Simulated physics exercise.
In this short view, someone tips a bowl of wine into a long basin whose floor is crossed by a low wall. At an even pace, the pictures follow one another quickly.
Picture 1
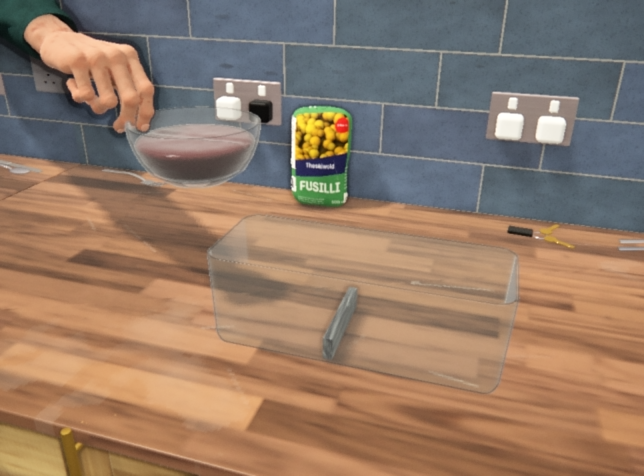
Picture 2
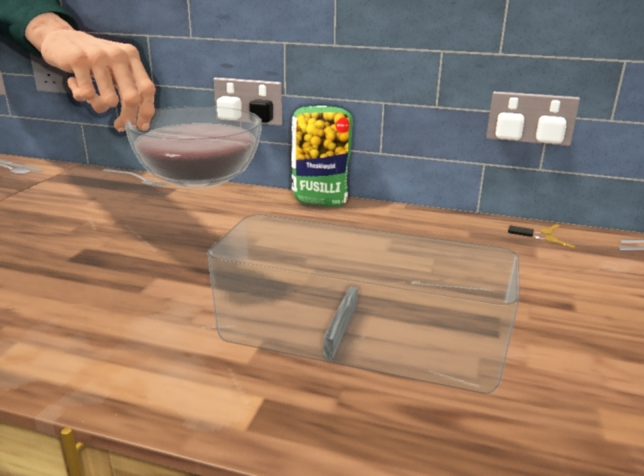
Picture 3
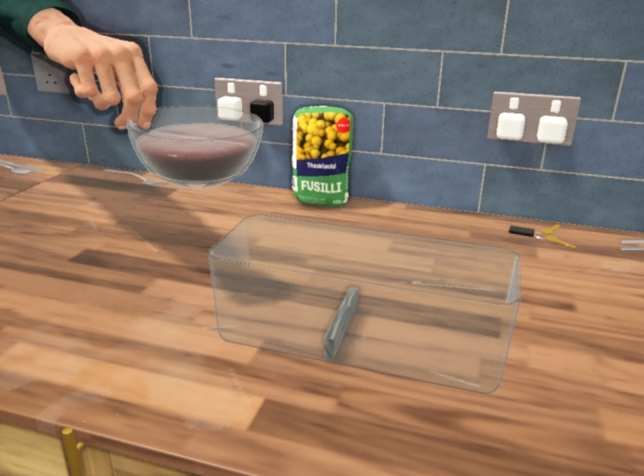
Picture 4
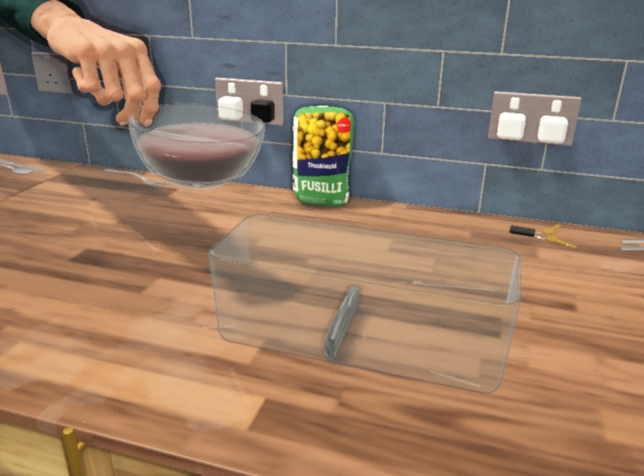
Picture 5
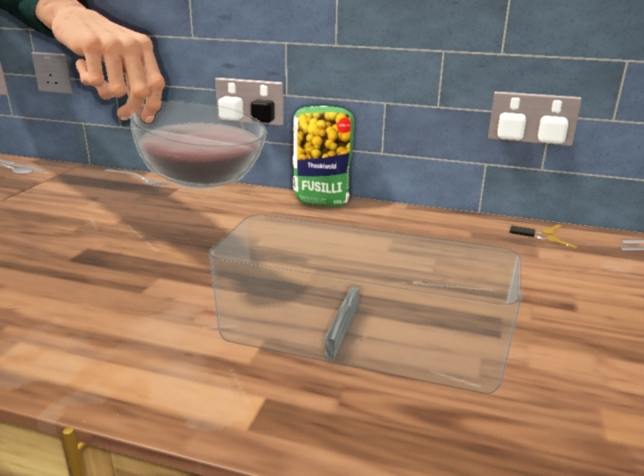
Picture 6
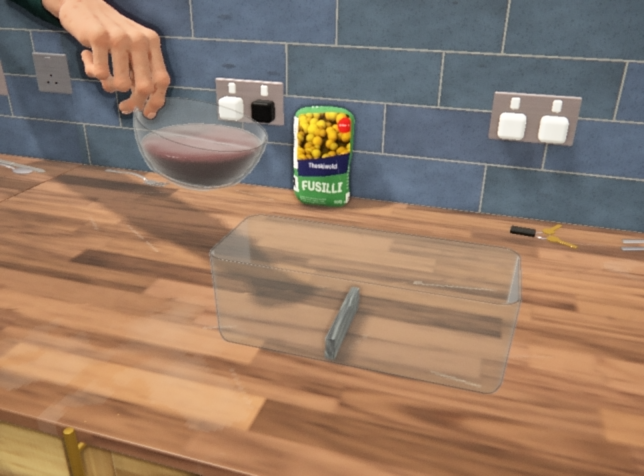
The clip shows a hand holding a clear bowl of dark red liquid above a wooden counter, slowly tilting it slightly to the right, while a clear rectangular basin with a low grey wall across its floor stays still.
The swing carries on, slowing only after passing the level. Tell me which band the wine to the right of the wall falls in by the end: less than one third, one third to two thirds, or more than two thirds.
The share right of the wall is going to stay short of a third.
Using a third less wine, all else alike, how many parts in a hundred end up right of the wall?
About 10 in a hundred.
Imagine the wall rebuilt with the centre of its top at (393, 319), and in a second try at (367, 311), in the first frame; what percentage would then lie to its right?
Estimated: 15 % first, 10 % second.
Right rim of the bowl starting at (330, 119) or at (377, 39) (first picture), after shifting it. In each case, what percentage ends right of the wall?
First some 75, then 90 per cent.
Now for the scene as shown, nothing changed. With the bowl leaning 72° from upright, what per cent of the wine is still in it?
It still holds around 40 per cent there.
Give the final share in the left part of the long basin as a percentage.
Near 85 in a hundred.
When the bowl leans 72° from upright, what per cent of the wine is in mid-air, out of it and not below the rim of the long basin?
Around 35 %.
A moment on, the bowl is tipped part way and 40 per cent is still to pour, 24 is left of the wall and 0 right of it.
Next, the bowl is tipped on its side and 2 per cent is still to pour, 84 is left of the wall and 8 right of it.
Then the bowl is tipped on its side and 0 per cent is still to pour, 84 is left of the wall and 16 right of it.
Later the bowl is tipped on its side and 0 per cent is still to pour, 84 is left of the wall and 16 right of it.
Finally, 84 per cent lies left of the wall, 16 right of it and 0 outside.
